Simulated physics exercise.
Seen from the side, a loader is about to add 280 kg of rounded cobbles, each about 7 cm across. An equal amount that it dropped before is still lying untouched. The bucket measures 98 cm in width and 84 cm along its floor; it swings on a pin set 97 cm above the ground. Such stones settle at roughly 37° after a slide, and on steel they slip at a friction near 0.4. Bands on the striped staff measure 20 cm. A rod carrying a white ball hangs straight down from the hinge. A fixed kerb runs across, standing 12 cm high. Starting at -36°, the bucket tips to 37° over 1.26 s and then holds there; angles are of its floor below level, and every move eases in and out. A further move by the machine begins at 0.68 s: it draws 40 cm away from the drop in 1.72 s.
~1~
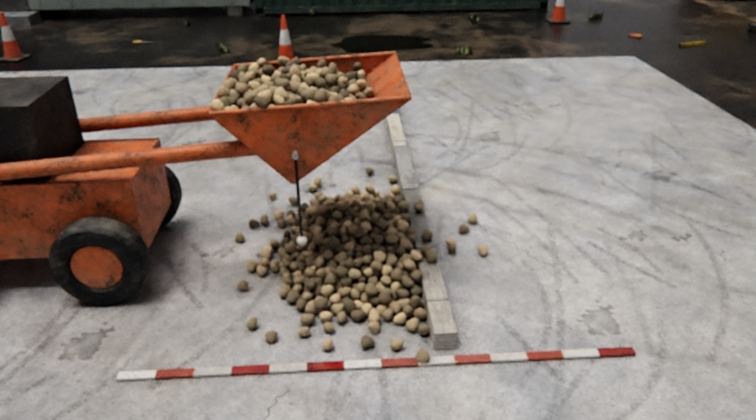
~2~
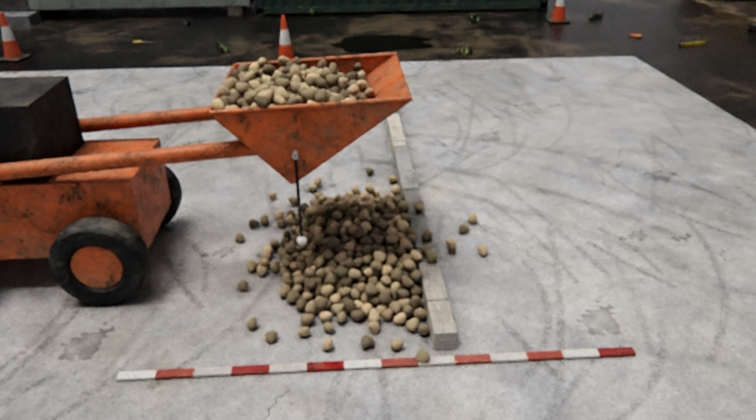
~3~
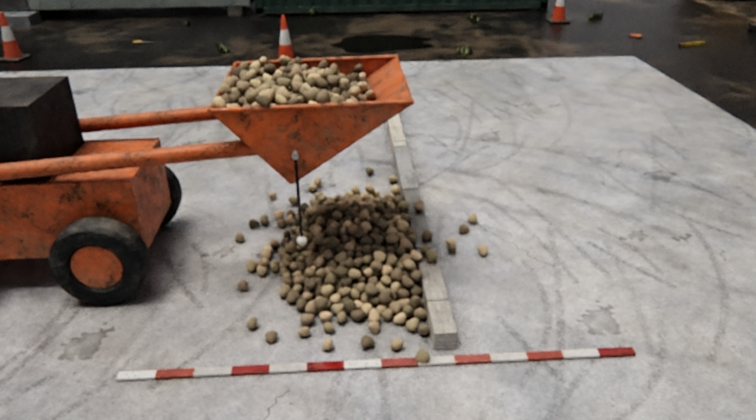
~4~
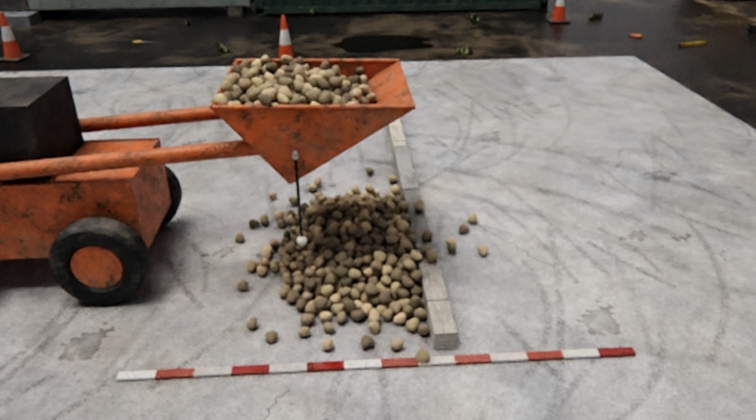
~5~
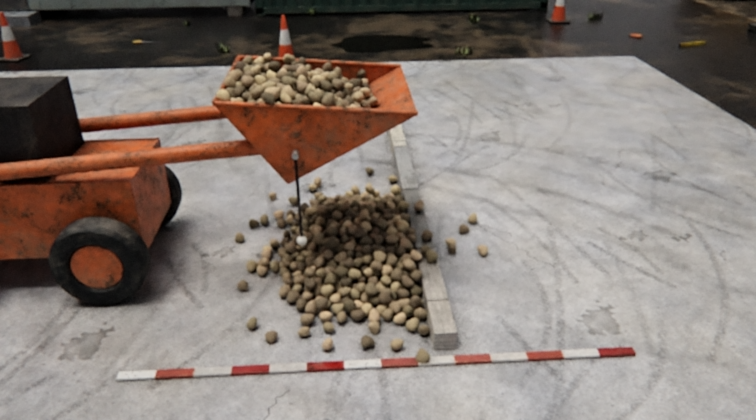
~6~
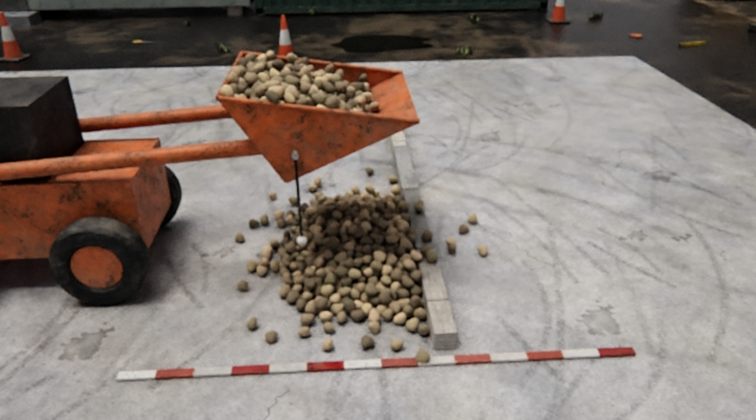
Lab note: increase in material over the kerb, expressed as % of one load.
Increase: 32 %.
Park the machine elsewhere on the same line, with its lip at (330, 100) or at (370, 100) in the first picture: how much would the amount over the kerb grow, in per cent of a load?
The first position would add some 0 per cent, the second some 10.
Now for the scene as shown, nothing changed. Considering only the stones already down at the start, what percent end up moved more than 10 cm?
I'd say roughly 5 per cent of them.
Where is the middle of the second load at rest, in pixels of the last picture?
The middle ends up near (398, 229).
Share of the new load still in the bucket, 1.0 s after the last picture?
I'd say about 45 per cent.
Then, 0.6 s after the last picture the floor is at 25°; in per cent of one load, 100 in the bucket, 99 on this side of the kerb, 1 over the kerb; the foremost stones are at (450, 235).
Then, 1.0 s after the last picture the floor is at 37°; in per cent of one load, 43 in the bucket, 151 on this side of the kerb, 6 over the kerb; the foremost stones are at (464, 231).
Then, 2.5 s after the last picture the floor is at 37°; in per cent of one load, 0 in the bucket, 167 on this side of the kerb, 33 over the kerb; the foremost stones are at (616, 250).
Then, 4.9 s after the last picture the floor is at 37°; in per cent of one load, 0 in the bucket, 167 on this side of the kerb, 33 over the kerb; the foremost stones are at (616, 250). Net gain over the kerb, 32.
